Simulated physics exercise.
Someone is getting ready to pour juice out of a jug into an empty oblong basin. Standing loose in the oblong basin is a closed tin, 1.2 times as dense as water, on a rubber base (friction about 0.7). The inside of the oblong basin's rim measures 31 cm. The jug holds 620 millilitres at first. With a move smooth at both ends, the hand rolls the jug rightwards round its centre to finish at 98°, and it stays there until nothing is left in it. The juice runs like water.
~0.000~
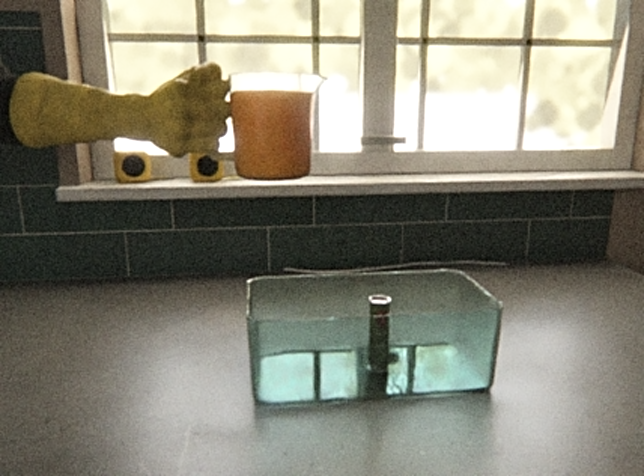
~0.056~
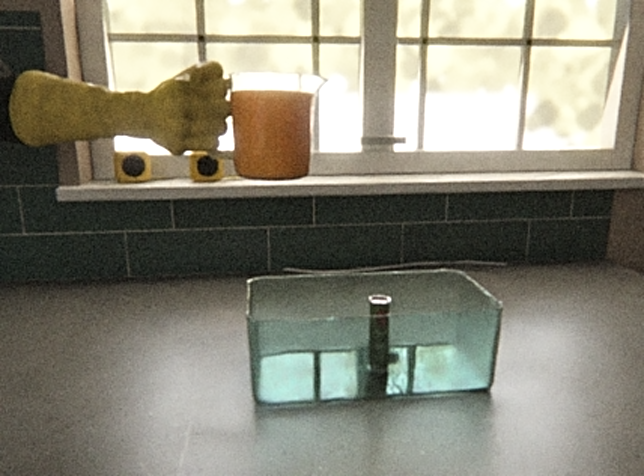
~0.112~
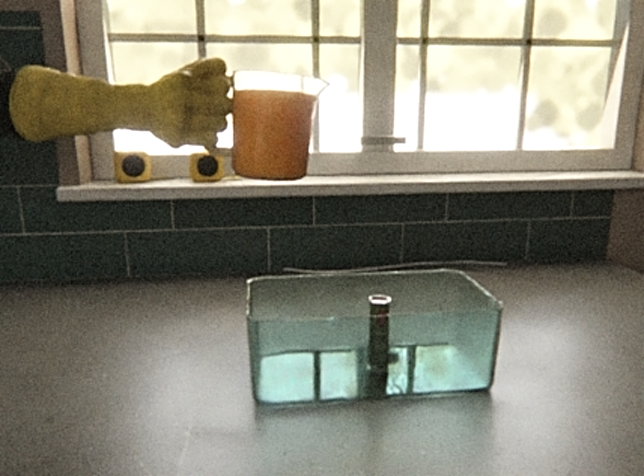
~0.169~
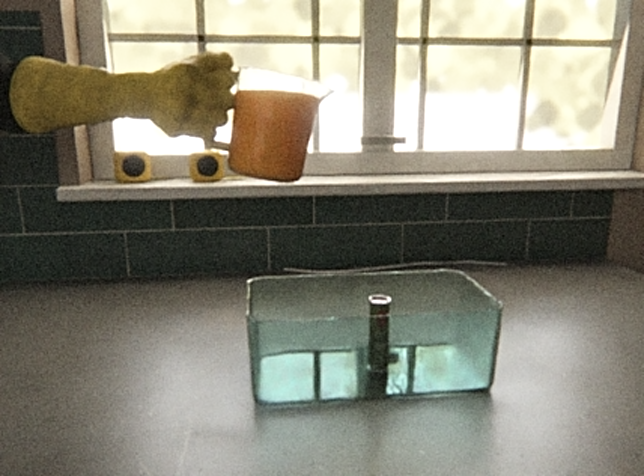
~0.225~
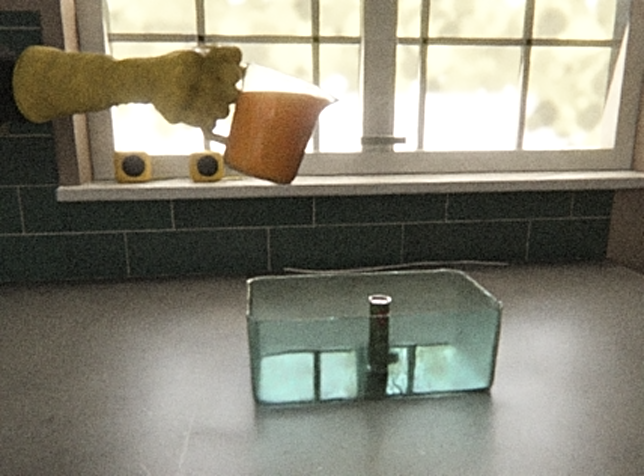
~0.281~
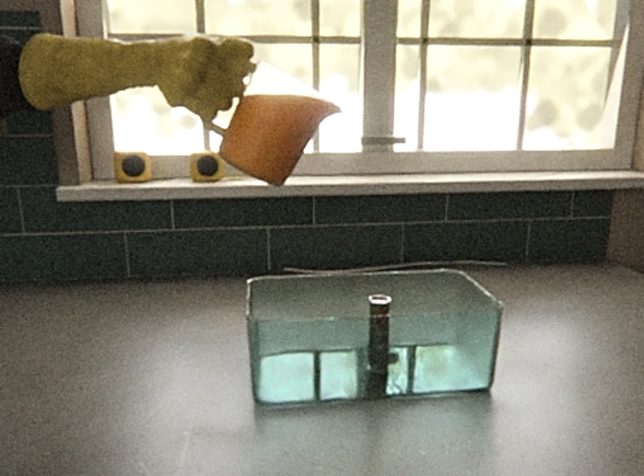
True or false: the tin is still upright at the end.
True.
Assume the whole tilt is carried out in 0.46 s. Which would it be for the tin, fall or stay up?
Well, the tin simply holds firm.
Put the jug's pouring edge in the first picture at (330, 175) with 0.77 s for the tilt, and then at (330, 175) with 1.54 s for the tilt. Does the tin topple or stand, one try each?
First it tips over; then it tips over.
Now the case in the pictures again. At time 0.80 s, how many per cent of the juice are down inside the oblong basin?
Value: Approx. 50 %.
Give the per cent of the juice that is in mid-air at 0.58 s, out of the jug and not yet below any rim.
Close to 28 per cent, I'd say.
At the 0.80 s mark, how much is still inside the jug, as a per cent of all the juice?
About 20 per cent.
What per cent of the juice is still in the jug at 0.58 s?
I'd put it near 64 percent.
By 0.58 s the tilt is 84° and 64 per cent is still to pour; the tin stands where it began.
By 0.80 s the tilt is 98° and 21 per cent is still to pour; the tin stands where it began.
By 1.02 s the tilt is 98° and 5 per cent is still to pour; the tin stands where it began.
By 1.27 s the tilt is 98° and 1 per cent is still to pour; the tin stands where it began.
At rest the tin stands where it began.
